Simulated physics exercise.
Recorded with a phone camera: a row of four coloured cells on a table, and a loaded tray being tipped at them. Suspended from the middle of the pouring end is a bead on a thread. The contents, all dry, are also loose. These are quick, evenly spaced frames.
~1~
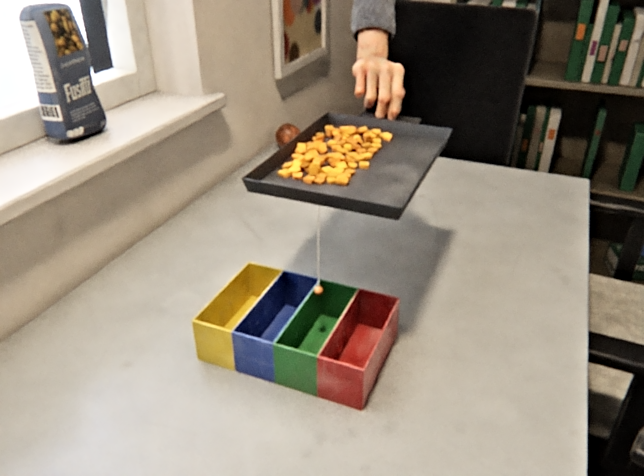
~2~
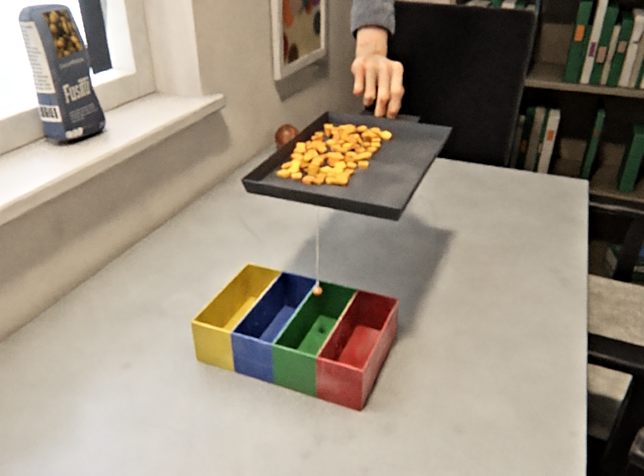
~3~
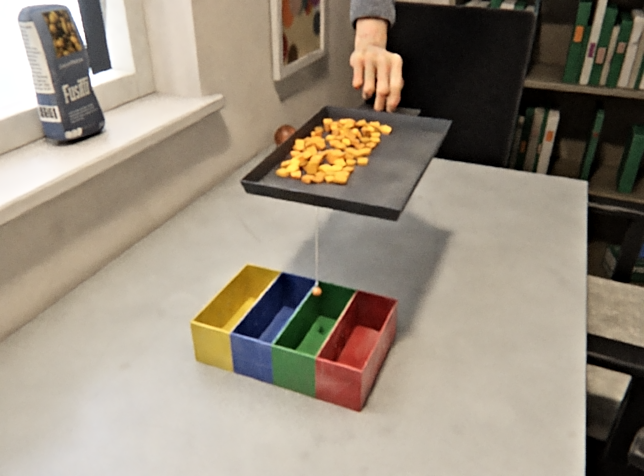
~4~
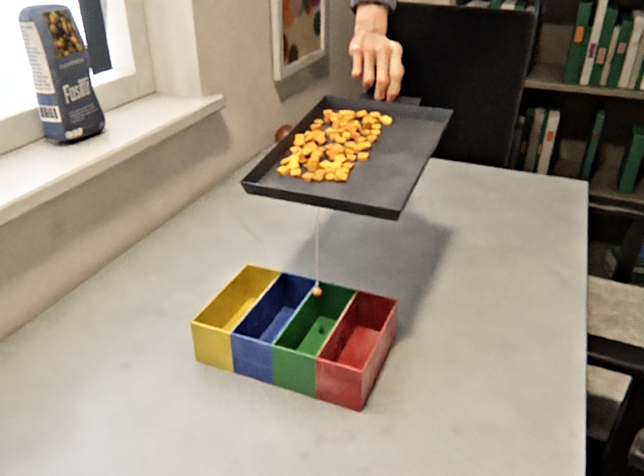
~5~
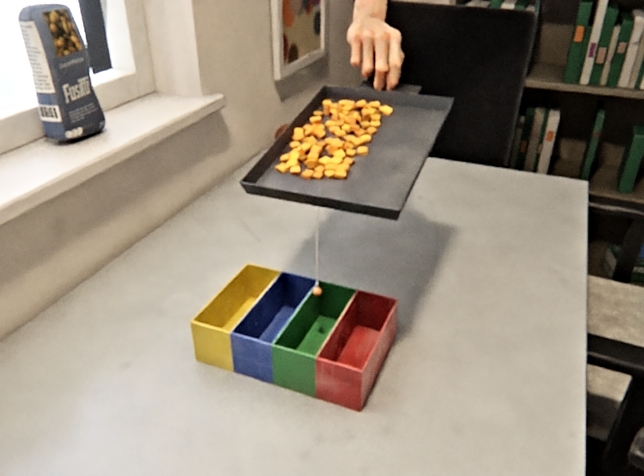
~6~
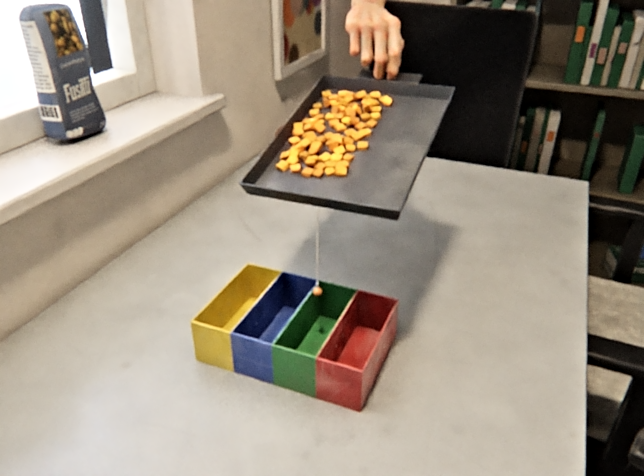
A hand gradually raises the far end of a dark tray of small crackers above four coloured cells.
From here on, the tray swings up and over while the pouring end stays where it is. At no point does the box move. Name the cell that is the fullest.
Blue.
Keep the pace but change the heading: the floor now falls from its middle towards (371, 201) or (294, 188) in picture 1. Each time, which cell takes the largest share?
For the first aim it is red, and for the second it is yellow.
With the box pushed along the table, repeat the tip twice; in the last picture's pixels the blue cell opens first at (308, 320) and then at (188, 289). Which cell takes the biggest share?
Position one: That yellow cell. Position two: The cell in red.
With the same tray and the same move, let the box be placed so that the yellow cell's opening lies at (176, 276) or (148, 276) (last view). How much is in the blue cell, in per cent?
Close to 0 in a hundred first, close to 0 in a hundred second.
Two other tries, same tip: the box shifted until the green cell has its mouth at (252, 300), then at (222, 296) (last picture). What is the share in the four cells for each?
Roughly 80 % and then 60 %.
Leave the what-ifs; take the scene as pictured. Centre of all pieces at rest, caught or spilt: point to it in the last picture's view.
I'd place the middle at about (265, 354).
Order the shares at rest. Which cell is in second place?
Just behind the top cell comes the cell in yellow.
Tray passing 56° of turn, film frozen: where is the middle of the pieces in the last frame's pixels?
Roughly (287, 177).
Soon, tray tipped steeply; all on the tray.
A while on, tray tipped right over; most on the tray; a small part in the yellow cell; a small part in the blue cell; a stray few in the green cell; a stray few falling or outside the box.
Towards the end, tray tipped past a quarter turn; about half in the blue cell; about a third in the yellow cell; about a quarter in the green cell; a stray few in the red cell; a stray few falling or outside the box.
Finally, tray tipped past a quarter turn; about half in the blue cell; about a third in the yellow cell; about a quarter in the green cell; a stray few in the red cell; a stray few outside the box.
